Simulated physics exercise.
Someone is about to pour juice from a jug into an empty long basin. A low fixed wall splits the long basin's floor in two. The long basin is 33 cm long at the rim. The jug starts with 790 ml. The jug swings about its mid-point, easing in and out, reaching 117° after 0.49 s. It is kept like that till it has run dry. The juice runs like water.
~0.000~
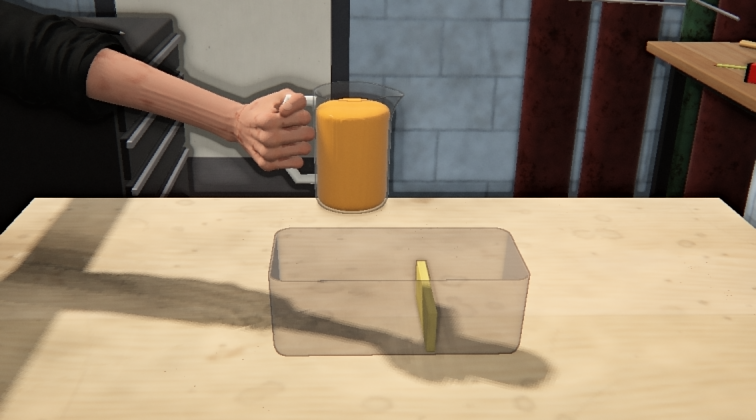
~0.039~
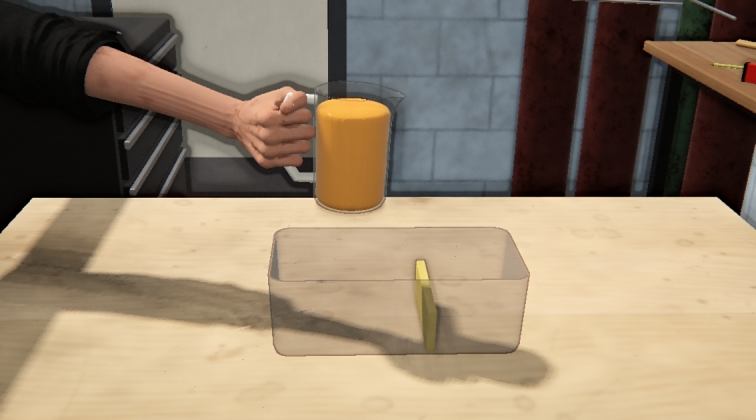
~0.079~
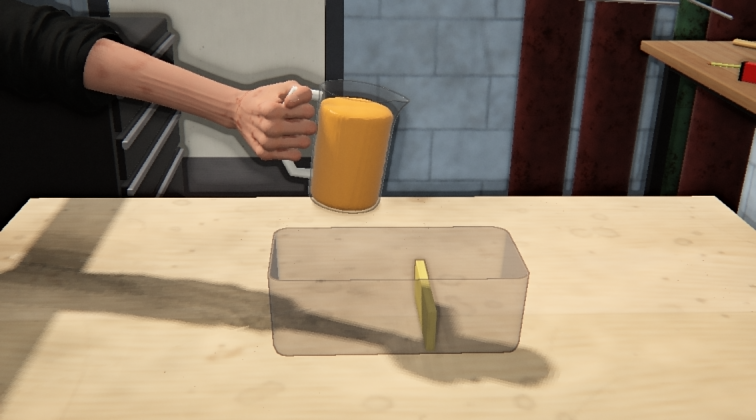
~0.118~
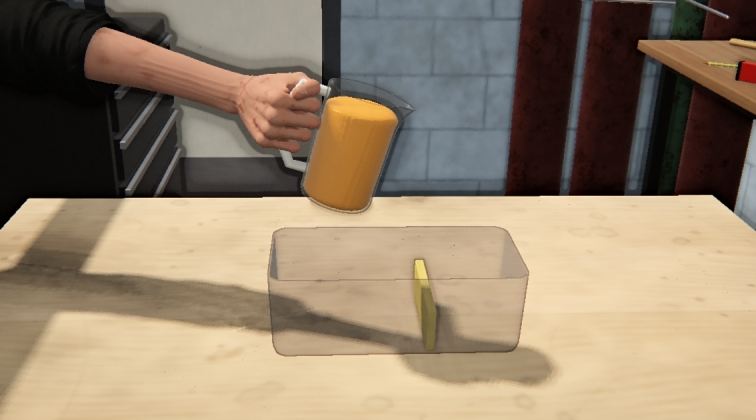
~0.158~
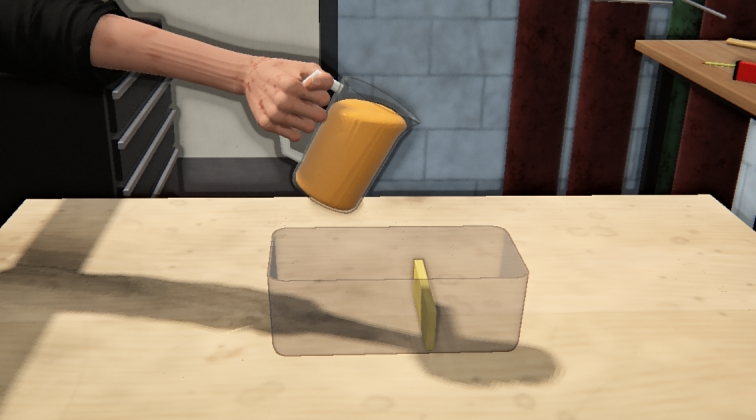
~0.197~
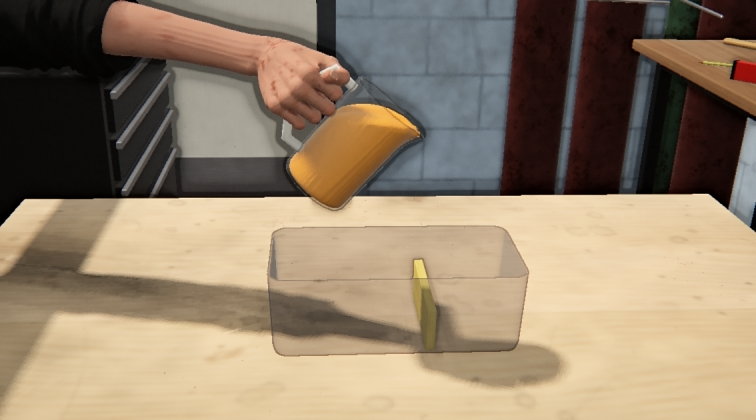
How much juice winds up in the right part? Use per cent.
About 78 per cent.
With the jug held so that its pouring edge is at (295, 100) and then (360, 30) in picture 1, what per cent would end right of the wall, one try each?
In turn about 5 and 30 per cent.
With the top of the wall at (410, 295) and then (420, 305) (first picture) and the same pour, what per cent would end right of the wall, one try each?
In turn about 85 and 70 per cent.
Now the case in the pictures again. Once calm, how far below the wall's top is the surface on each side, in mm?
Left about 56 mm, right about 24 mm.
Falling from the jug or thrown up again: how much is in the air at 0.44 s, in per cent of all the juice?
Some 24 per cent.
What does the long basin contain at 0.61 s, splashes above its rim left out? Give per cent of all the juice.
Some 62 per cent.
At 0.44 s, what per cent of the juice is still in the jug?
About 54 per cent.
By 0.44 s the tilt is 113° and 55 per cent is still to pour, 0 is left of the wall and 21 right of it.
By 0.61 s the tilt is 117° and 12 per cent is still to pour, 9 is left of the wall and 53 right of it.
By 0.79 s the tilt is 117° and 1 per cent is still to pour, 14 is left of the wall and 75 right of it.
By 0.99 s the tilt is 117° and 0 per cent is still to pour, 15 is left of the wall and 78 right of it.
At rest 16 per cent lies left of the wall, 78 right of it and 6 outside.
